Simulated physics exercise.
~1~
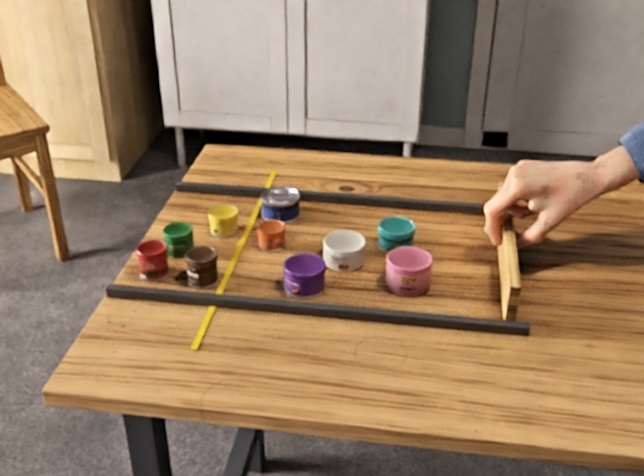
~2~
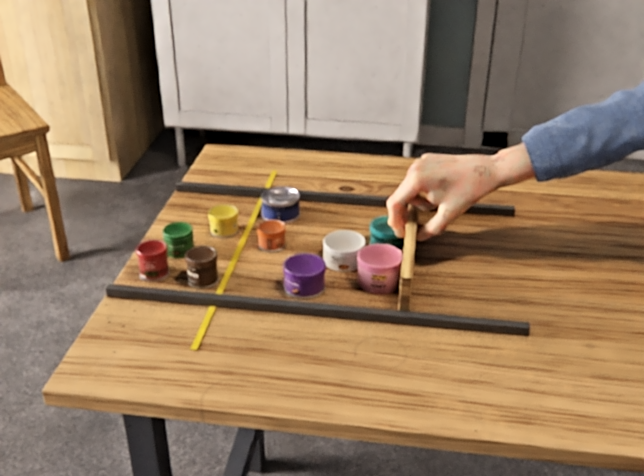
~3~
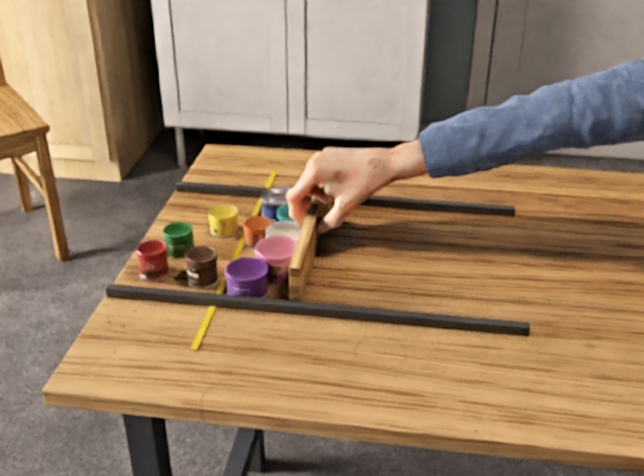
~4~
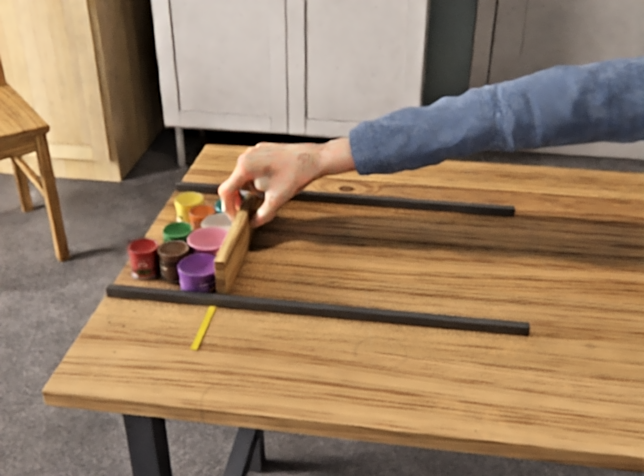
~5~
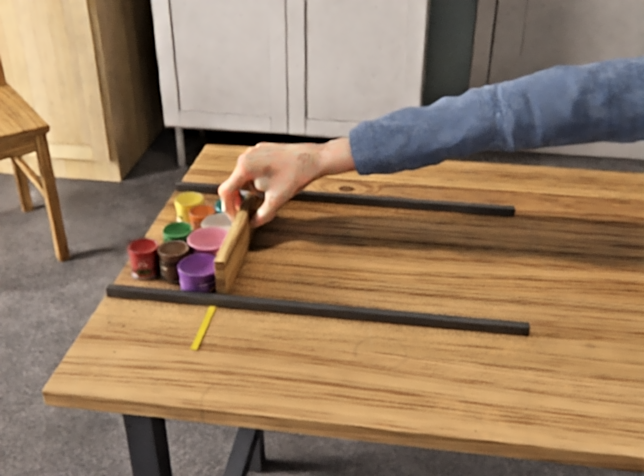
On a wooden tabletop between dark rails, a hand sliding a board left, bunching colourful paint pots together, none falling off.
